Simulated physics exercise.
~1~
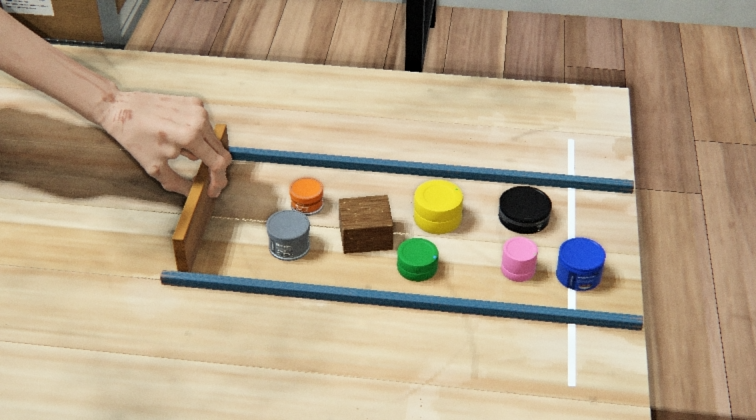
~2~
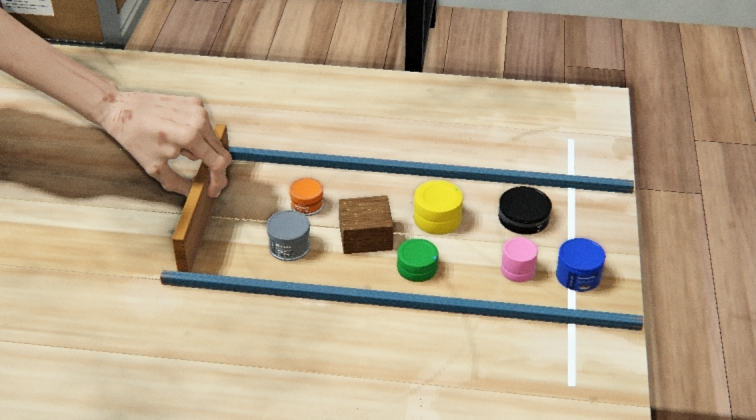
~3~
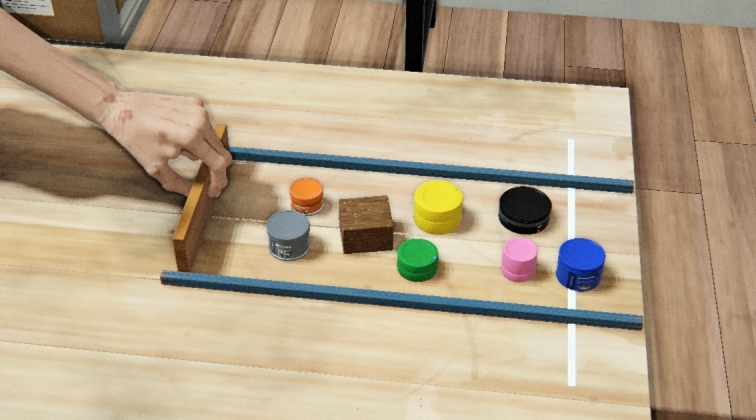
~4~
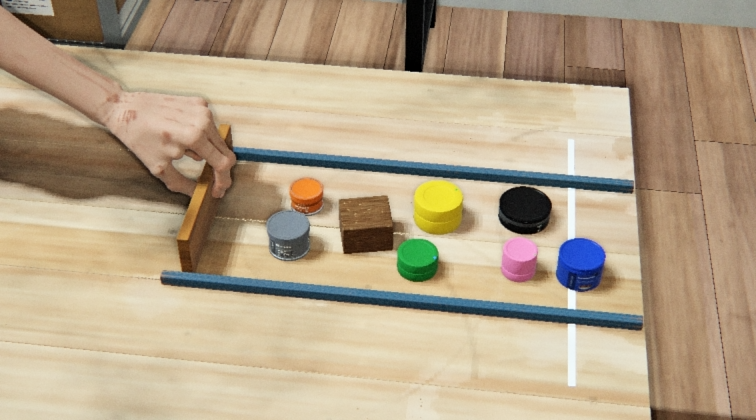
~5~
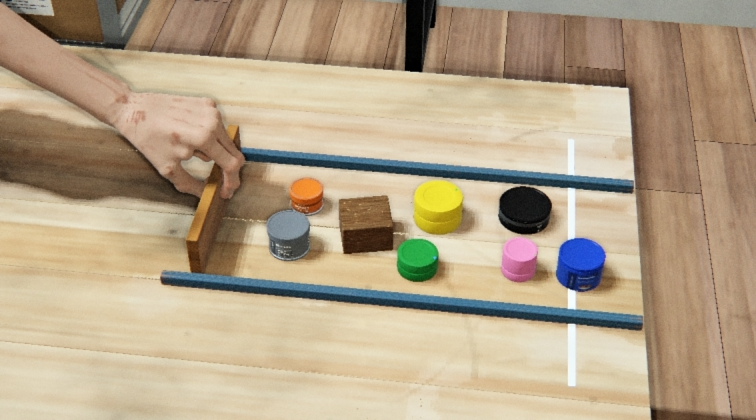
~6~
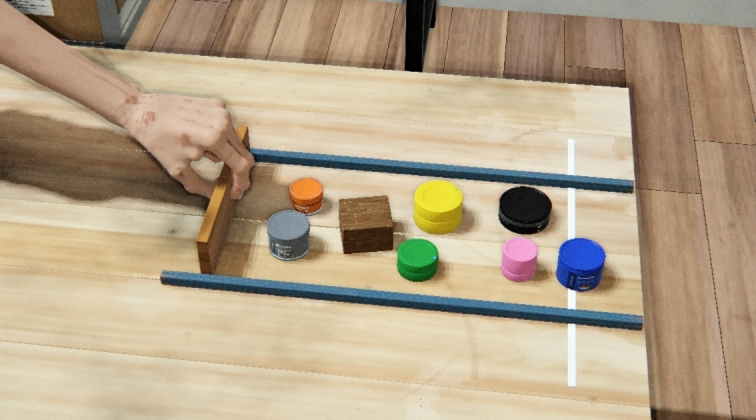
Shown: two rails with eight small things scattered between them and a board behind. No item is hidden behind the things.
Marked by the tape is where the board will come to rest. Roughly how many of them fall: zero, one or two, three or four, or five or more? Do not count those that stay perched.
Dropped off the end are no more than two, with at least one.
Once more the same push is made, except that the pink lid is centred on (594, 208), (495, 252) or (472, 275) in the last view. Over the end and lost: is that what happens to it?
Place by place: It is pushed off, it is safe, it is pushed off.
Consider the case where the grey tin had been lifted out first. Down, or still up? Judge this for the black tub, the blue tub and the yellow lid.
Outcome - black tub falling, blue tub falling, yellow lid staying.
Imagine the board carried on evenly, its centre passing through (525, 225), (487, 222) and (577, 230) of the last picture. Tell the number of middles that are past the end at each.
In order of the places given, that's 0, 0 and 3.
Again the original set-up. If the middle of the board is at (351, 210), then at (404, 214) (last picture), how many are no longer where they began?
In order, the tallies are 4 and 5.
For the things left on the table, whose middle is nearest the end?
I'd say the pink lid.
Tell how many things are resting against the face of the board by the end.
The answer is 3.
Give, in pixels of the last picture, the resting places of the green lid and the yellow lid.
First: About (625, 298); second: About (596, 195).
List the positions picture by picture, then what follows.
The first frame shows blue tub (580, 265); black tub (525, 210); pink lid (519, 260); board (203, 197); tape (571, 248).
The second frame shows black tub (525, 211); grey tin (289, 236).
The third frame shows pink lid (519, 260); yellow lid (438, 207).
The fourth frame shows blue tub (580, 265); green lid (418, 260).
The fifth frame shows black tub (525, 211); board (216, 198).
The sixth frame shows blue tub (580, 265); black tub (525, 211); pink lid (519, 260); board (226, 199); tape (571, 248).
Early on, none off yet; blue tub at rest near (580, 265); black tub at rest near (525, 211); pink lid at rest near (519, 260).
Finally, the number that fall off is one or two; lost, black tub and blue tub.
